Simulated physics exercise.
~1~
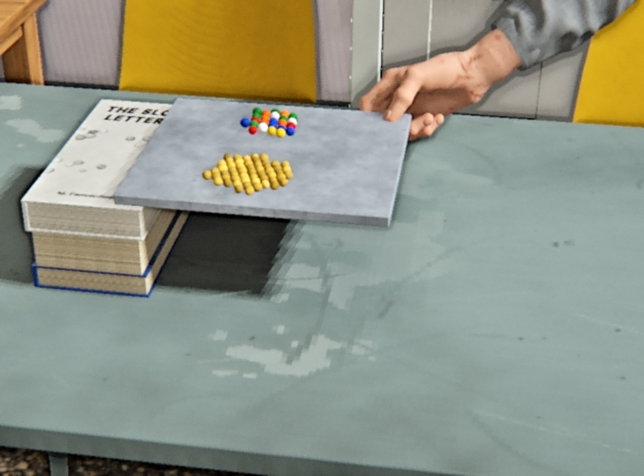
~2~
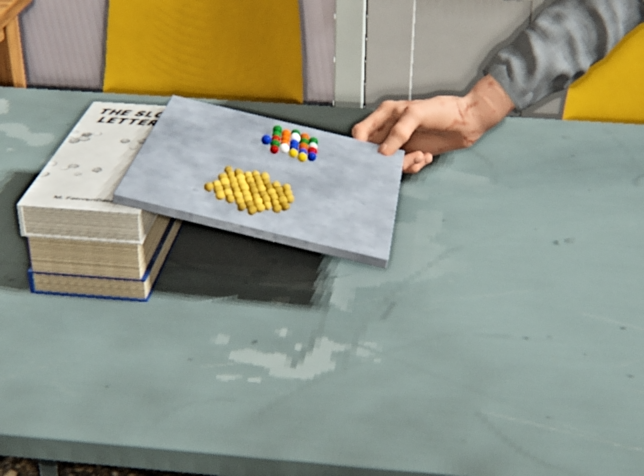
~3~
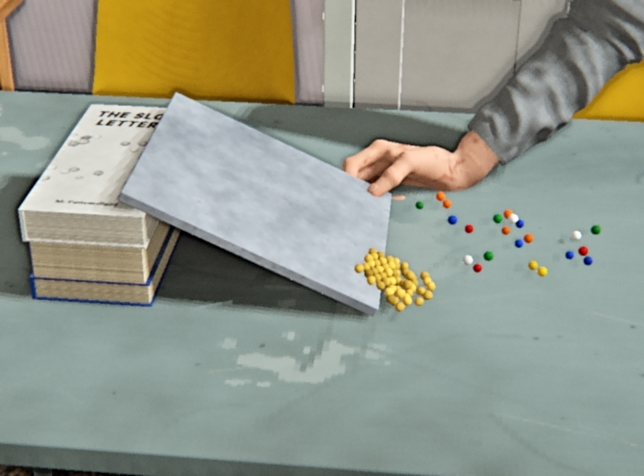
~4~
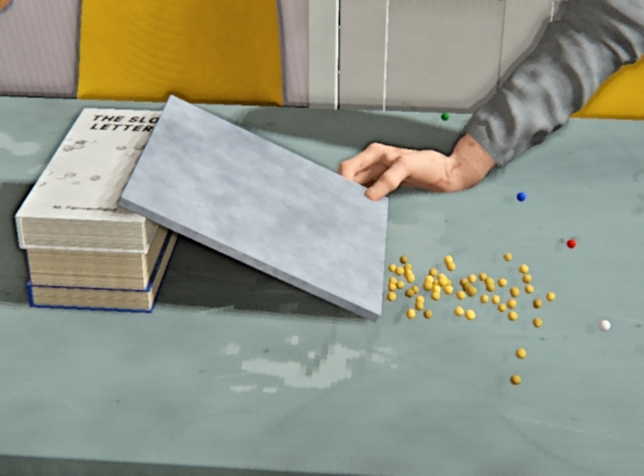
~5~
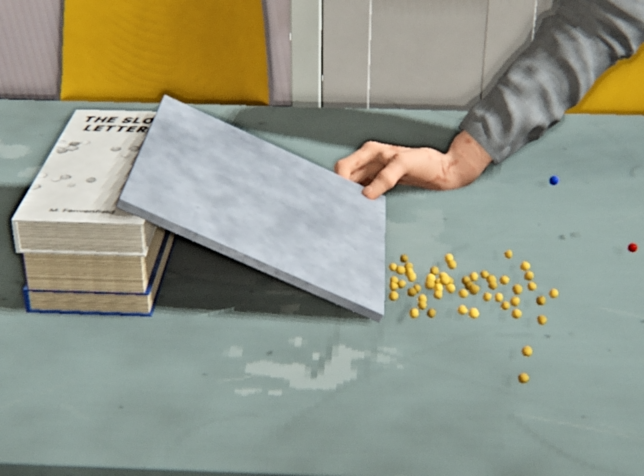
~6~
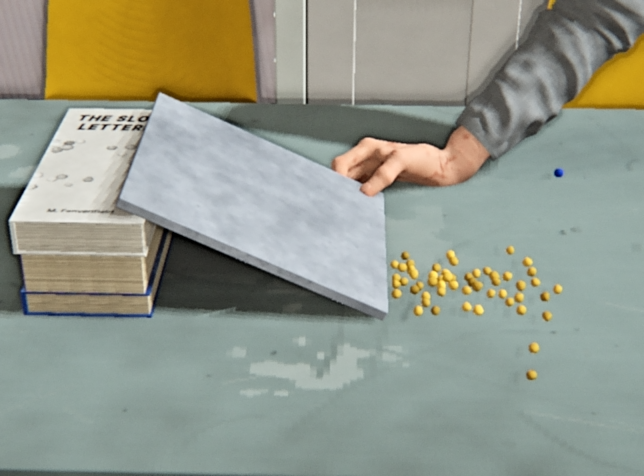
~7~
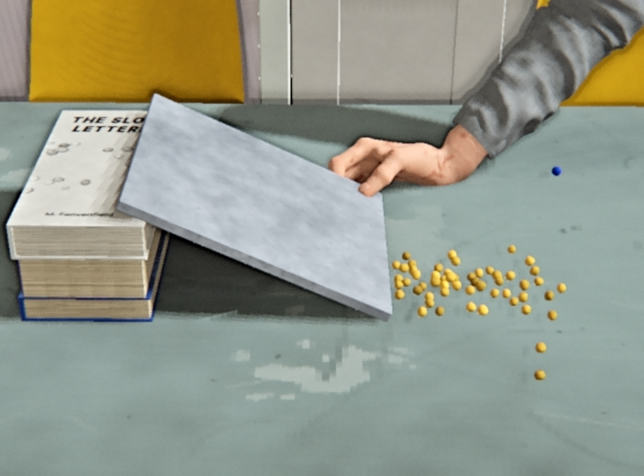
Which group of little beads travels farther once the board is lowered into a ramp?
The multicolored group from the back of the board goes farther, rolling well past the yellow ones, which settle near the foot of the ramp.
